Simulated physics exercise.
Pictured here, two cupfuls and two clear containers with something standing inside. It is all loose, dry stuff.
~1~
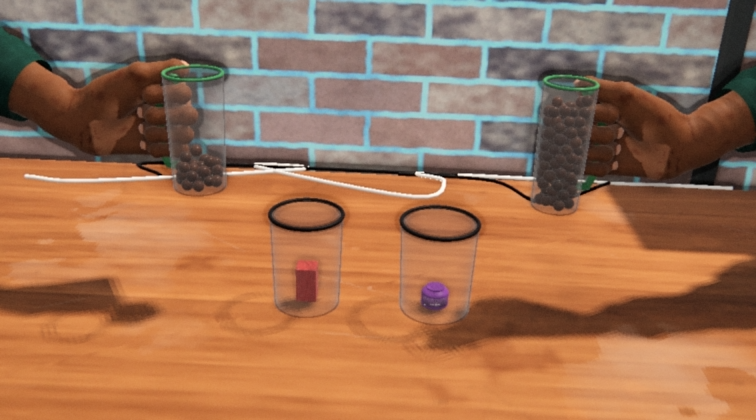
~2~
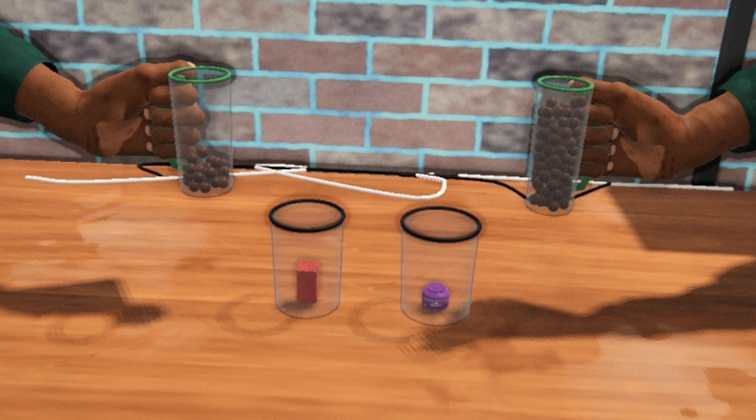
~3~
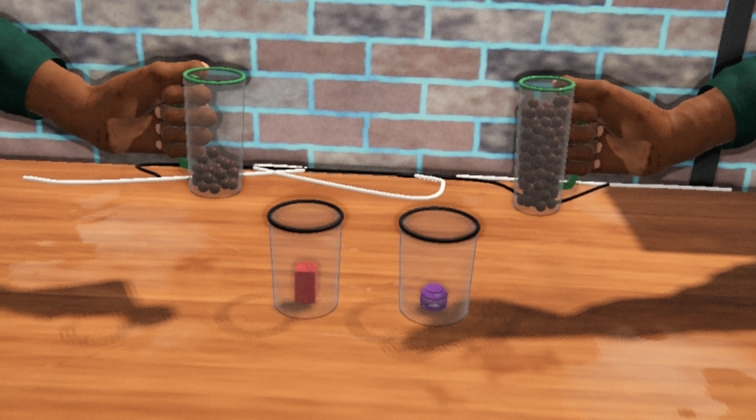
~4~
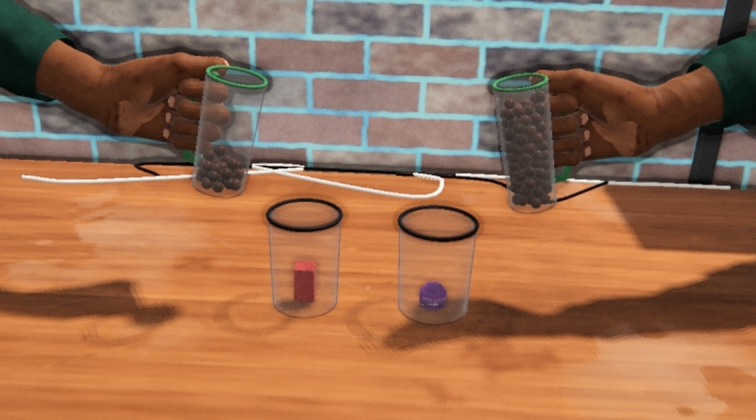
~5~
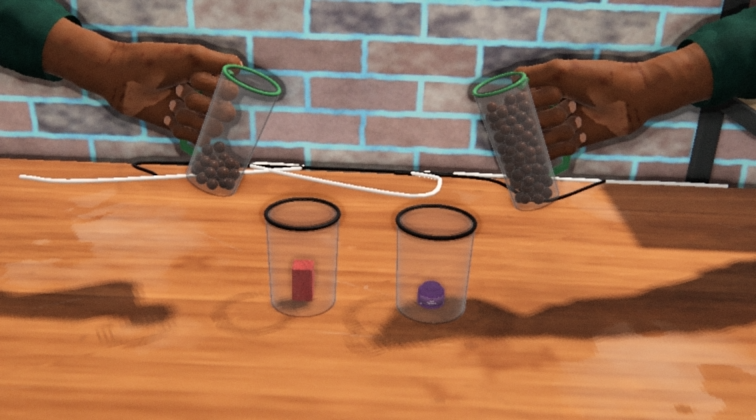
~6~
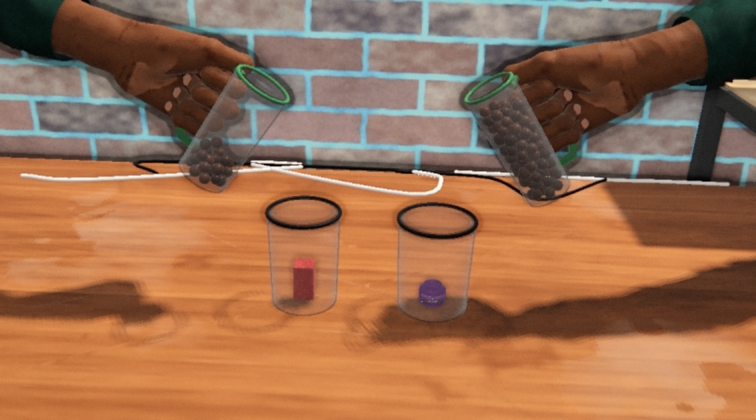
At a wooden table before a brick wall with pale blue mortar, the view looks slightly down from the front and stays nearly still. Two clear glasses with black rims hold a small red block on the left and a small purple object on the right, while behind them two hands grip green-rimmed cups of dark balls, the right one fuller. The hands draw the upright cups slightly closer together, then tilt them inward toward each other.
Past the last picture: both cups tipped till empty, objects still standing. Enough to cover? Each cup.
Outcome: Left object: Partly exposed. Right object: Fully enclosed.
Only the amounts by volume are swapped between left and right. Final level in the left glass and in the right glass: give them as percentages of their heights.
On the left 60 per cent, on the right 20 per cent.
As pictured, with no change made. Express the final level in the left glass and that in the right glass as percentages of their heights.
Roughly 25 % for the left and 50 % for the right.
Then, 0.63 s past the last view, left glass empty, all of its cupful still in the cup; right glass empty, all of its cupful still in the cup.
Then, 1.18 s past the last view, left glass nearly empty, about two thirds of its cupful still in the cup; right glass nearly empty, about two thirds of its cupful still in the cup.
Then, 1.66 s past the last view, left glass nearly empty, none of its cupful still in the cup; right glass a third full, none of its cupful still in the cup.
Finally, left glass a quarter full (surface near (304, 276)), nothing beside it; right glass half full (surface near (434, 262)), nothing beside it; the left thing is still showing; the right thing is covered.
